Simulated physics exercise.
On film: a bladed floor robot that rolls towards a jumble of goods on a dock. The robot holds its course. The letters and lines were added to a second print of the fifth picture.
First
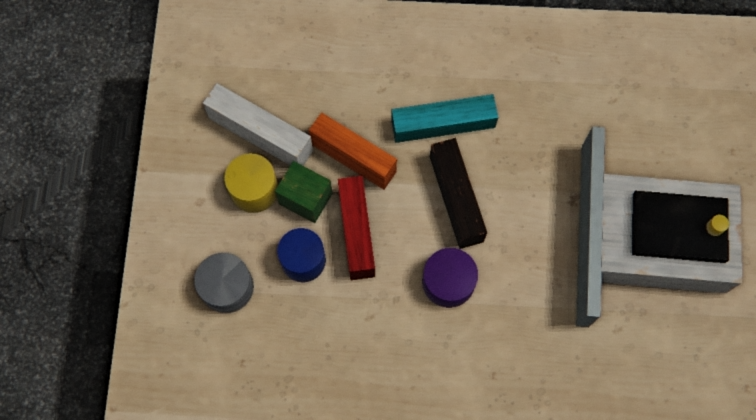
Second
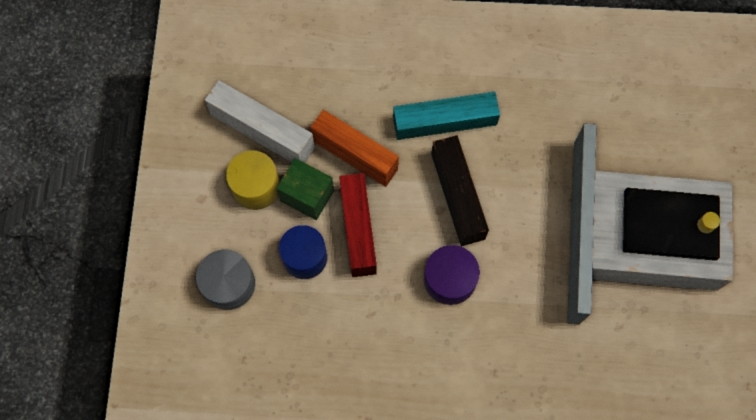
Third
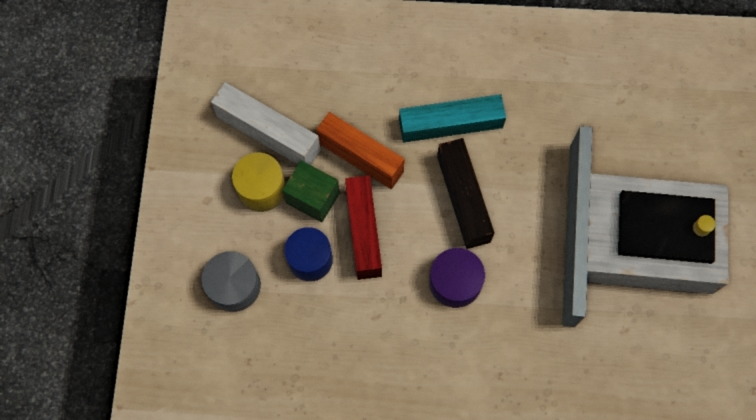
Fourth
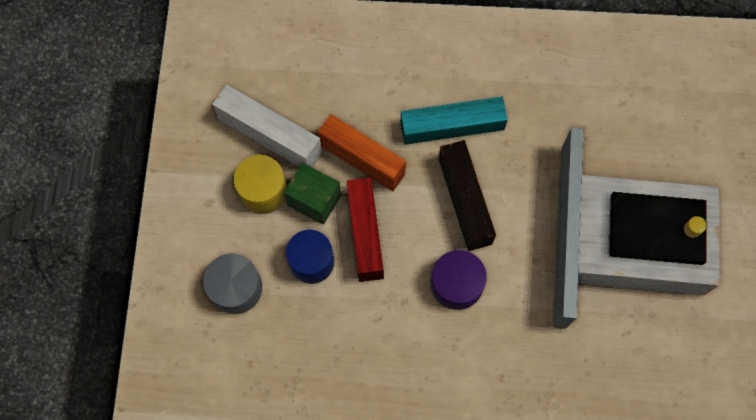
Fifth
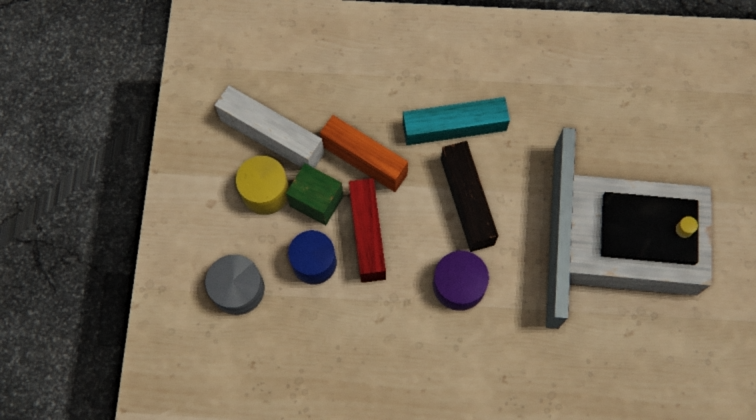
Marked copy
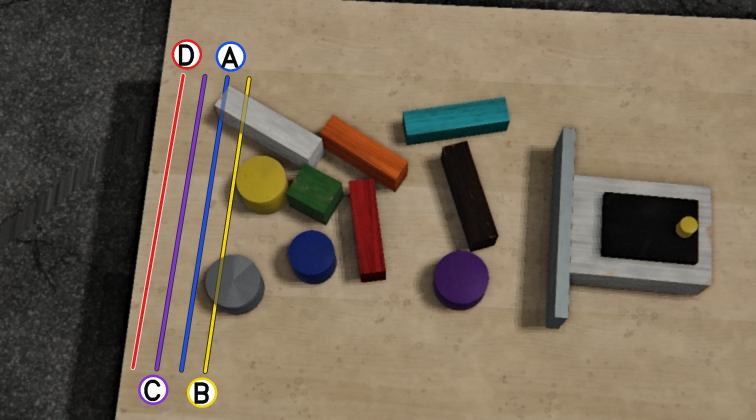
A grey-bladed machine with a pale body, black top panel and small yellow knob creeps left across a pale wooden surface seen from above, dark ground along the left edge. White, orange and turquoise bars lie above a yellow disc, green block, red and black bars, and grey, blue and purple discs. The machine advances slightly, blade first, touching nothing, while the view shifts a little, nudging the untouched pieces rightward together.
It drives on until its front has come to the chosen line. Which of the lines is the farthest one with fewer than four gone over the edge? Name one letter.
The farthest such stop is A.
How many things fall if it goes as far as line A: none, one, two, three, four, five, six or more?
In all, three.
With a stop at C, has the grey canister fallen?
No.
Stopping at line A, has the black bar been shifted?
Yes.
On the copy, A at (206, 217); B at (228, 219); C at (182, 216); D at (159, 215).
On A. First, robot (512, 220); purple canister (396, 278); red stick (361, 230).
Then, robot (380, 213); yellow canister (191, 165); blue canister (209, 226).
Finally, robot (277, 208); green crate over the edge; blue canister over the edge; three fallen.
By contrast, B is within the limit but short; C drops four; D drops five.
